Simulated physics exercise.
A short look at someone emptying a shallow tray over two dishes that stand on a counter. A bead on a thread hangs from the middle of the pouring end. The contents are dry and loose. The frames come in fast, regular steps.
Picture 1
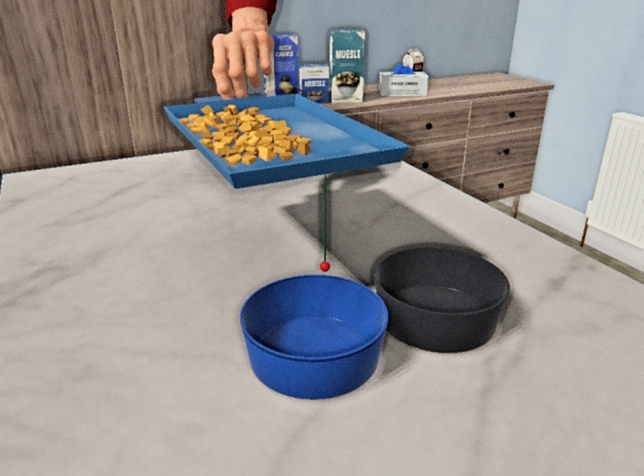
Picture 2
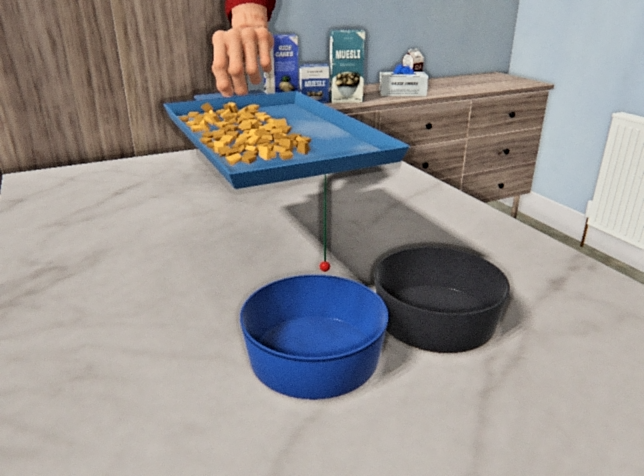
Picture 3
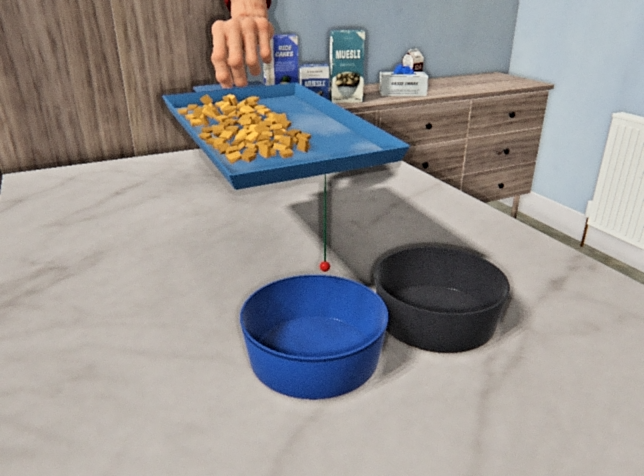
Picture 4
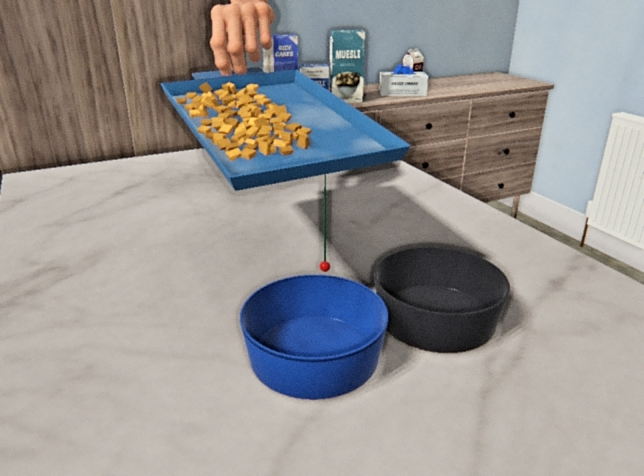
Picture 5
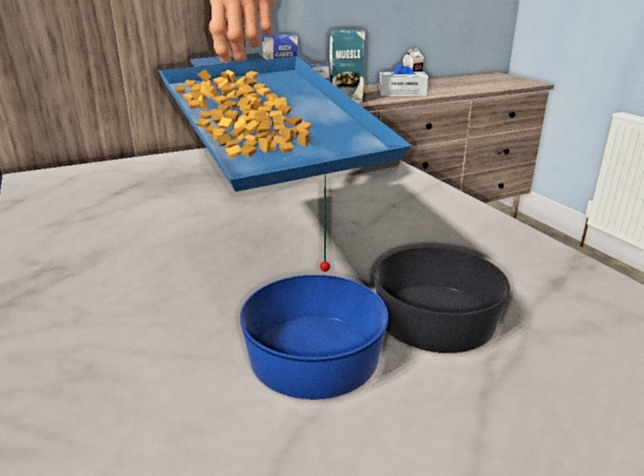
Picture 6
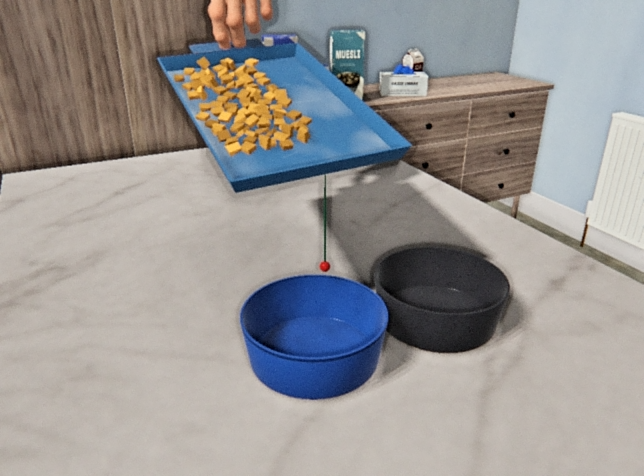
To begin with, a hand holds the far end of a blue tray of small golden cereal squares above a blue dish and a black dish on a pale counter. The hand then steadily raises that end, steepening the tray, while its near edge dips very slightly at the left corner and the squares stay on the tray.
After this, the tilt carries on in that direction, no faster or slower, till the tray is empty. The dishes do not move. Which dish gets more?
Fuller: The left-hand dish.
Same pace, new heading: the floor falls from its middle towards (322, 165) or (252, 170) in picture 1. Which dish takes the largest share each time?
One: Left. Two: The dish on the left.
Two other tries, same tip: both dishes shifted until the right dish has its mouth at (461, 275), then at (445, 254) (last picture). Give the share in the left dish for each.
About 70 and 50 per cent.
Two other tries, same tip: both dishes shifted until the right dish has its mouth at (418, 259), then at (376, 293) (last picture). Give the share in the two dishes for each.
First some 80, then 100 per cent.
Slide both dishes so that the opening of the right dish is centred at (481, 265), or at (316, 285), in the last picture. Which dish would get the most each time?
In turn: The left one; right.
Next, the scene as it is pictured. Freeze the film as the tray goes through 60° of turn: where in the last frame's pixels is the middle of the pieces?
Near (277, 160).
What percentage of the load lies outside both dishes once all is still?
Close to 10 per cent.
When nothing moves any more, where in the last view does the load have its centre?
Around (301, 348).
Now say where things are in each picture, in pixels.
Corners of the pouring end at (234, 170) and (402, 145), level; middle of the load at (250, 134), cereal squares; left dish at (348, 373); right dish at (482, 329); bead on its thread at (325, 266), in the first frame.
Corners of the pouring end at (234, 171) and (402, 145), level; middle of the load at (250, 132), in the second frame.
Corners of the pouring end at (234, 172) and (402, 145), tipped barely, lowest at the left corner; middle of the load at (250, 127), in the third frame.
Corners of the pouring end at (235, 173) and (402, 144), tipped a little, lowest at the left corner; middle of the load at (249, 120), in the fourth frame.
Corners of the pouring end at (235, 175) and (403, 144), tipped a little, lowest at the left corner; middle of the load at (249, 112), in the fifth frame.
Corners of the pouring end at (235, 176) and (404, 143), tipped a little, lowest at the left corner; middle of the load at (249, 105); left dish at (348, 373); right dish at (482, 329), in the sixth frame.
Soon, tray tipped steeply; nearly all on the tray; a small part in the air.
A while on, tray tipped past a quarter turn; about a third on the tray; about half in the left dish; a stray few outside both; about a quarter in the air.
Towards the end, tray tipped past a quarter turn; nearly all in the left dish; a small part outside both.
Finally, tray tipped past a quarter turn; nearly all in the left dish; none in the right dish; a small part outside both.
